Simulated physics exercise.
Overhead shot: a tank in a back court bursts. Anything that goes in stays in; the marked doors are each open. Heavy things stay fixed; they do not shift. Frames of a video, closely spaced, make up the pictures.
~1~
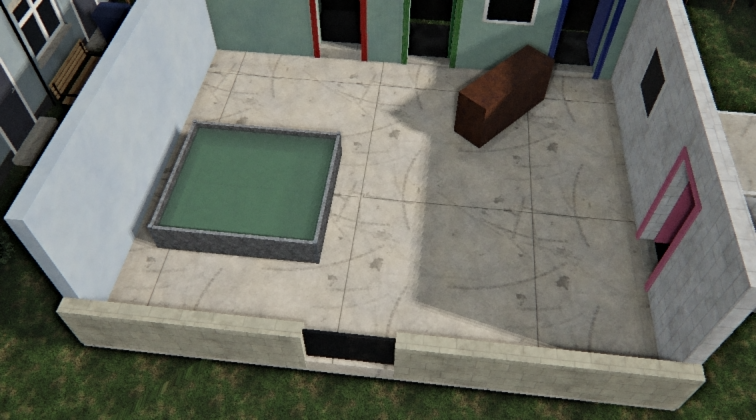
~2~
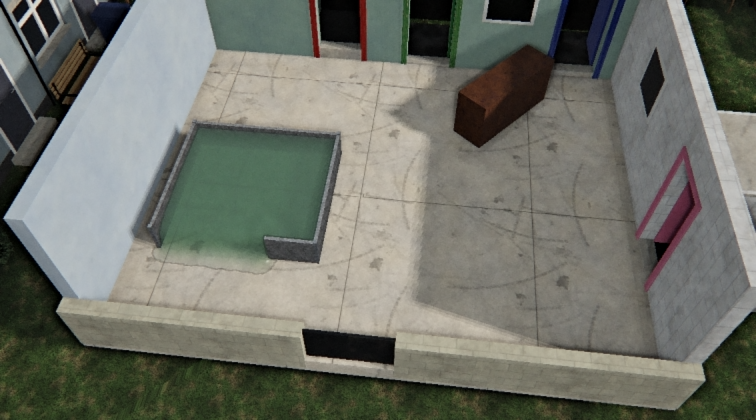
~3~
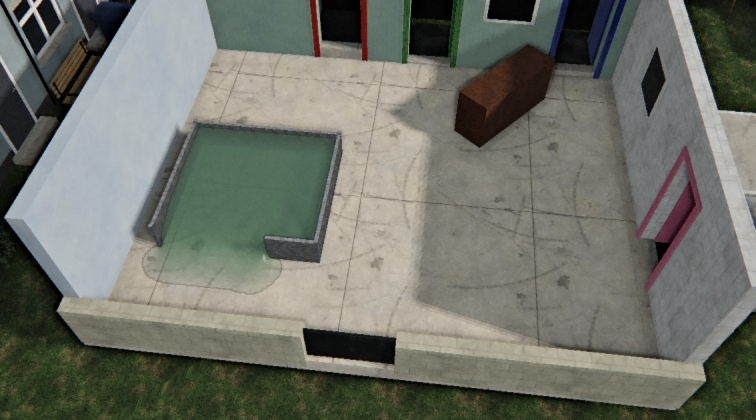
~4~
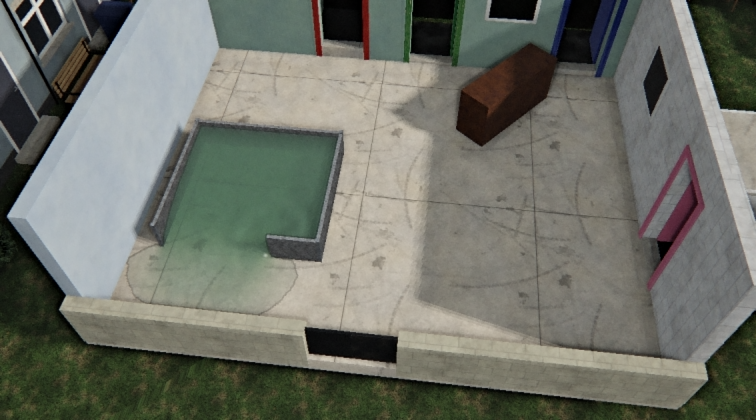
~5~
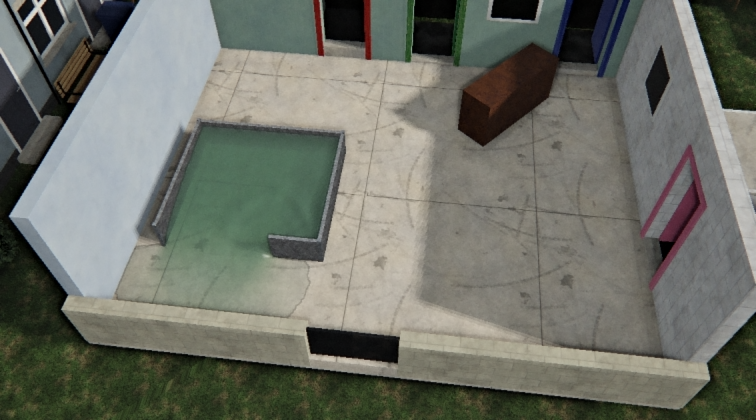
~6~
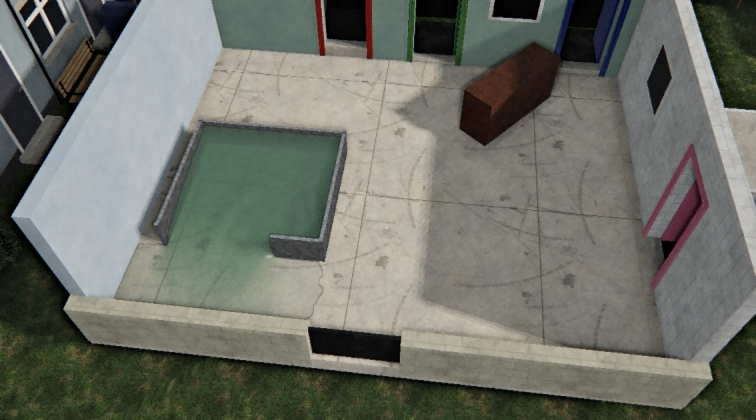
The video shows a square tank of green water in a walled courtyard; part of its front wall disappears, and the water spreads over the pale paving toward the low front wall while a brown block stays still.
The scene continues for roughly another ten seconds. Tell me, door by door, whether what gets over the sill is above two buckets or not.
Green door: Not above; pink door: Above; blue door: Not above; red door: Not above.
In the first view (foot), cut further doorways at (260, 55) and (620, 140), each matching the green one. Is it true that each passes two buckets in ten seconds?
Note, in sequence - door one ends up higher; door two ends up lower.
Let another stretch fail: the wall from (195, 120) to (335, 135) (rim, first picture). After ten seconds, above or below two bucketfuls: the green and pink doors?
First green beats the mark, then pink misses the mark.
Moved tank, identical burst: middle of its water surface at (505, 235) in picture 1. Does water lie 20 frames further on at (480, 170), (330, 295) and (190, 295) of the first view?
Points in order: Not reached; inundated; inundated.
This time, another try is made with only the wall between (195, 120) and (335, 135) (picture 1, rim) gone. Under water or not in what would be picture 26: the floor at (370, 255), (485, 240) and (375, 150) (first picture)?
Point by point: Untouched, untouched and untouched.
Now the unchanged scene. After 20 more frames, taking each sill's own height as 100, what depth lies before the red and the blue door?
The first is near 0 per cent, the second near 0 per cent.
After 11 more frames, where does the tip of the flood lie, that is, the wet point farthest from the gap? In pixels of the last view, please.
The farthest wet spot is near (460, 359).
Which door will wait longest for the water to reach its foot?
That would be the door marked blue.
A moment on, water covers 10 % of the floor; the green door not reached, the pink door not reached, the blue door not reached, the red door not reached.
Next, water covers 15 % of the floor; the green door not reached, the pink door not reached, the blue door not reached, the red door not reached.
Then, water covers 35 % of the floor; the green door not reached, the pink door not reached, the blue door not reached, the red door not reached.
Later, water covers 65 % of the floor; the green door not reached, the pink door under two buckets in, the blue door not reached, the red door wet at the sill, nothing in.
In the end, water covers 90 % of the floor; the green door wet at the sill, nothing in, the pink door over two buckets in, the blue door wet at the sill, nothing in, the red door wet at the sill, nothing in.
